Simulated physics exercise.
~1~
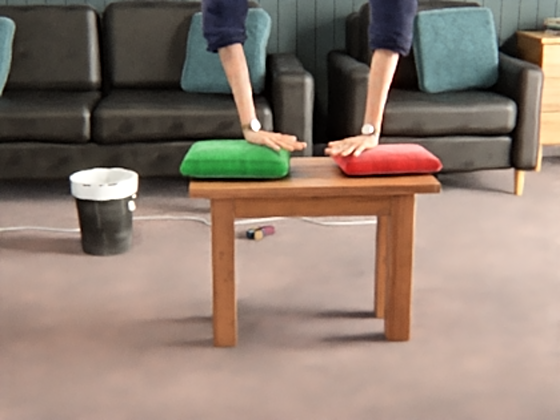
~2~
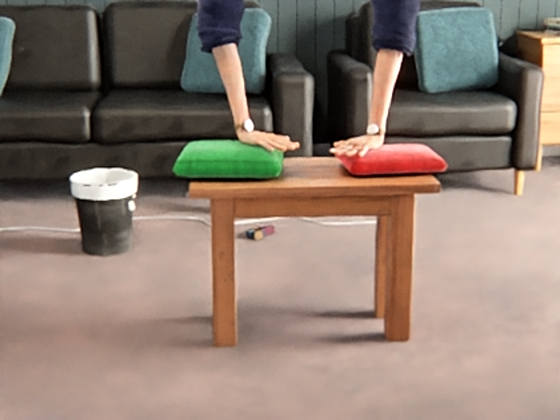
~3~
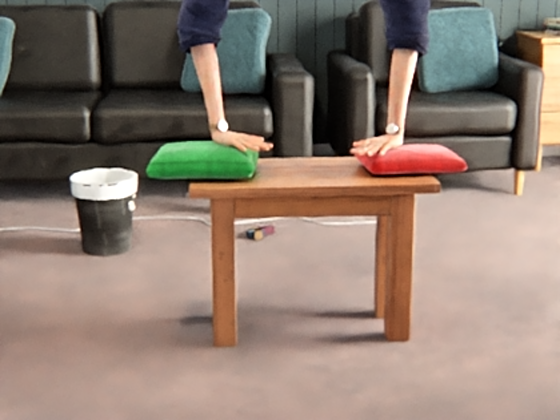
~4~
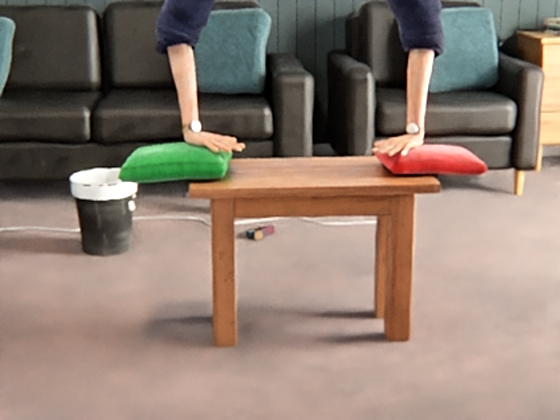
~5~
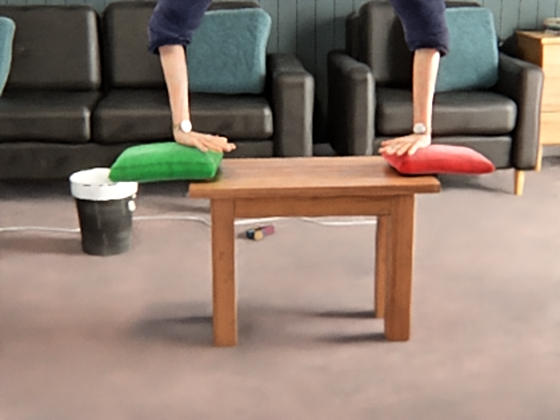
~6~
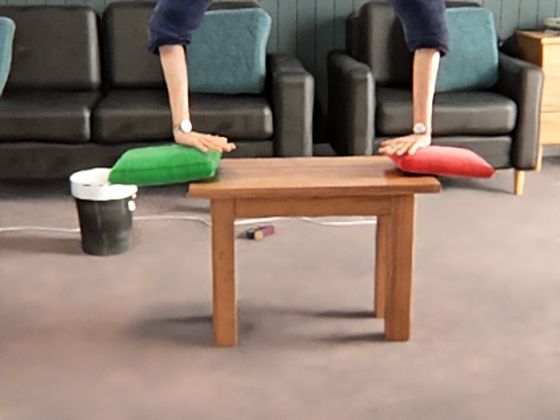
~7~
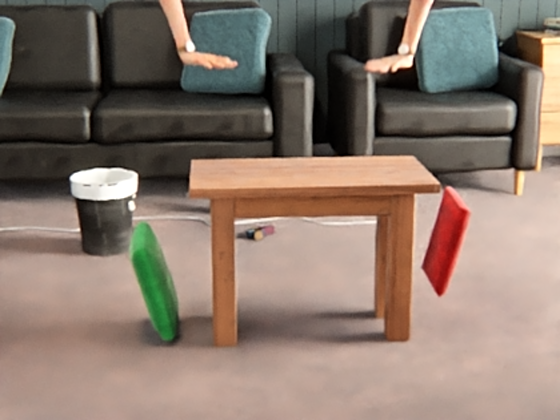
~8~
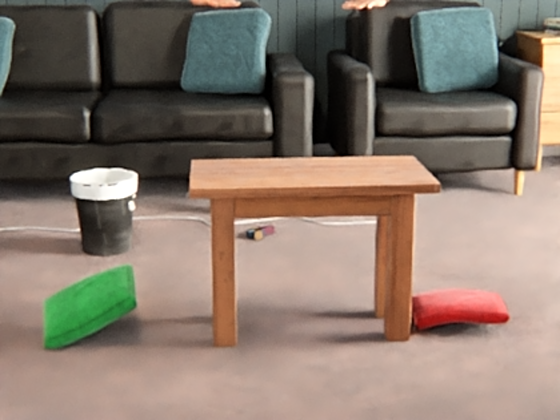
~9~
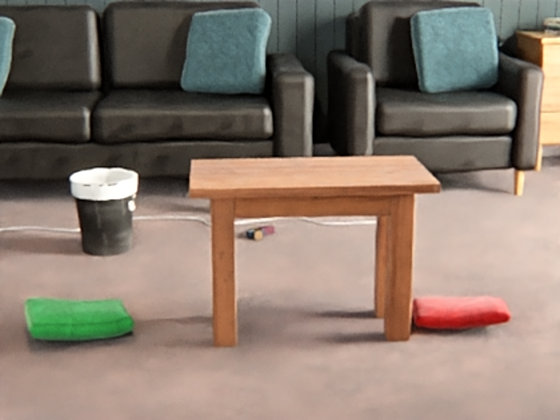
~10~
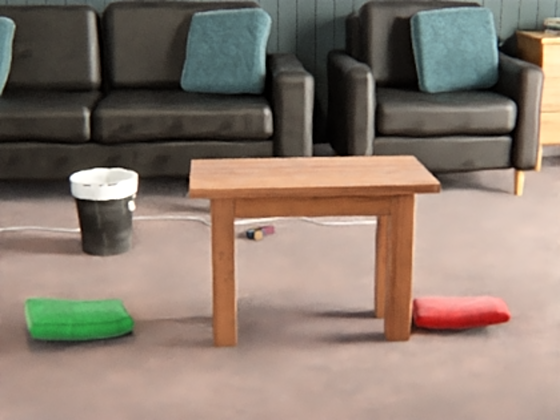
In this clip, two hands on a wooden side table push a green soft bag left and a red sack right until both jut past the ends, then let go and withdraw, and both fall and end up lying on the floor on either side.
